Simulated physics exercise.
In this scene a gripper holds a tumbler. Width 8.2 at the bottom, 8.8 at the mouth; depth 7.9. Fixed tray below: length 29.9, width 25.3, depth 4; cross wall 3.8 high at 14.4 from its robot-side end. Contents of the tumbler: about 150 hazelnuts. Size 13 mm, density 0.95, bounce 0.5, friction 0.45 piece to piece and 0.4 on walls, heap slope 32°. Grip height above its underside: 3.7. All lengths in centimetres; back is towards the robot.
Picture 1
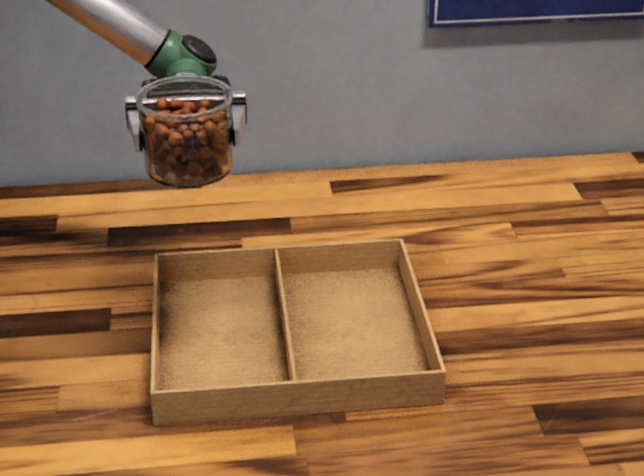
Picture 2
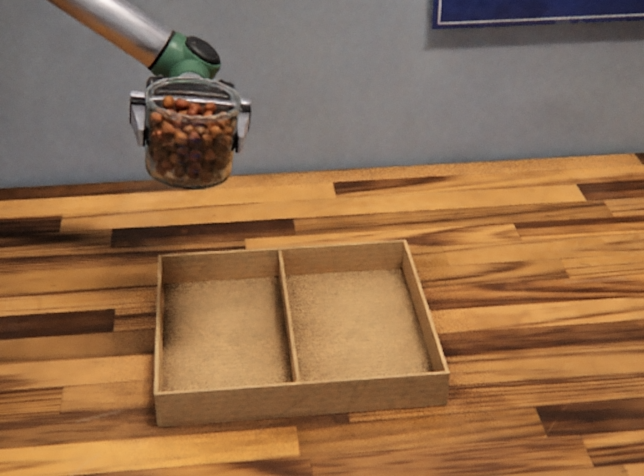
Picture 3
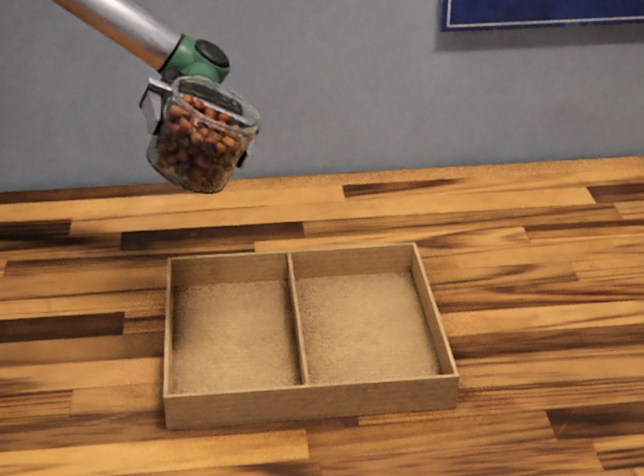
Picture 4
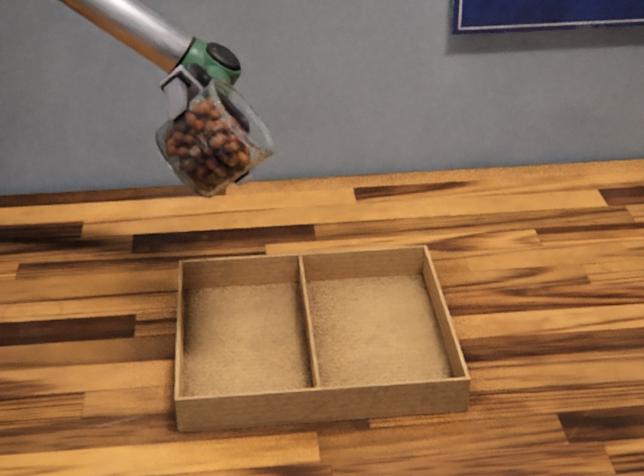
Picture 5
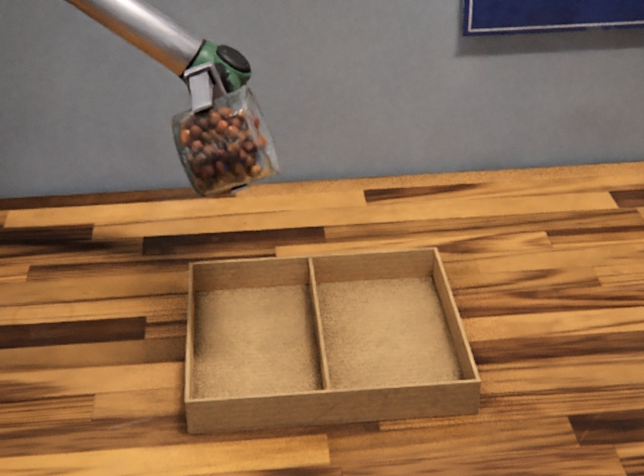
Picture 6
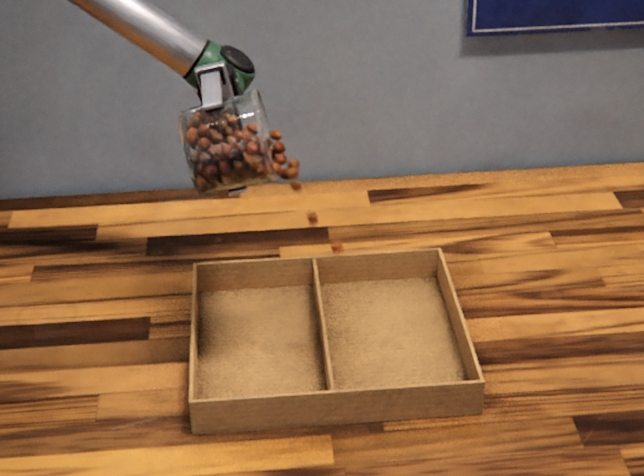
A glass tumbler of hazelnuts, held by a robot arm above a divided wooden tray, tilted steadily over to the right until a few nuts tumbled out over its rim.
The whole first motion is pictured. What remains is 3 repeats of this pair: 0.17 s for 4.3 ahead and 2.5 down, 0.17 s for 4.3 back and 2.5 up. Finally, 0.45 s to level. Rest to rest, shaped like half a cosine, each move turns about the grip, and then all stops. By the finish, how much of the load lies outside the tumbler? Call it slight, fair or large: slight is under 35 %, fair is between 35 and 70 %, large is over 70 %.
I would call it fair, between 35 and 70 %.
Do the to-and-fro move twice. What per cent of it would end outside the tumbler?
Roughly 50 in a hundred.
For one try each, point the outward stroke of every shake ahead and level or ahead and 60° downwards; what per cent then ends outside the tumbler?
It comes to around 80 per cent on the first try and around 25 per cent on the second.
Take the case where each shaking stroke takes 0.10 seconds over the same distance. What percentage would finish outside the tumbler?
About 70 per cent, then.
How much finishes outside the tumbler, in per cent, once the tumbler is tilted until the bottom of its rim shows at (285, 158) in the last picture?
About 15 %.
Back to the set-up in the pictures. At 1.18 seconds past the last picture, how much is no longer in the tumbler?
I'd say some 60 percent by then.
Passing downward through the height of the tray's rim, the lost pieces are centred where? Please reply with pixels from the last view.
Their middle lies around (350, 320).
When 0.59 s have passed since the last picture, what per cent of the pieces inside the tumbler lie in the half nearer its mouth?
Around 60 in a hundred.
Then, 0.59 s later, tilted 79° forward, highest piece 26 above the table; 94 in the tumbler, 37 in the far-side part, 12 in the robot-side part, 6 in flight or on a rim.
Then, 1.18 s later, tilted 58° forward, highest piece 27 above the table; 61 in the far-side part, 58 in the tumbler, 28 in the robot-side part, 2 in flight or on a rim.
Then, 1.67 s later, level, highest piece 29 above the table; 63 in the far-side part, 58 in the tumbler, 28 in the robot-side part.
Then, 2.72 s later, level, highest piece 29 above the table; 63 in the far-side part, 58 in the tumbler, 28 in the robot-side part.
At rest, 63 in the far-side part, 58 in the tumbler, 28 in the robot-side part. That is 61 % outside the tumbler.
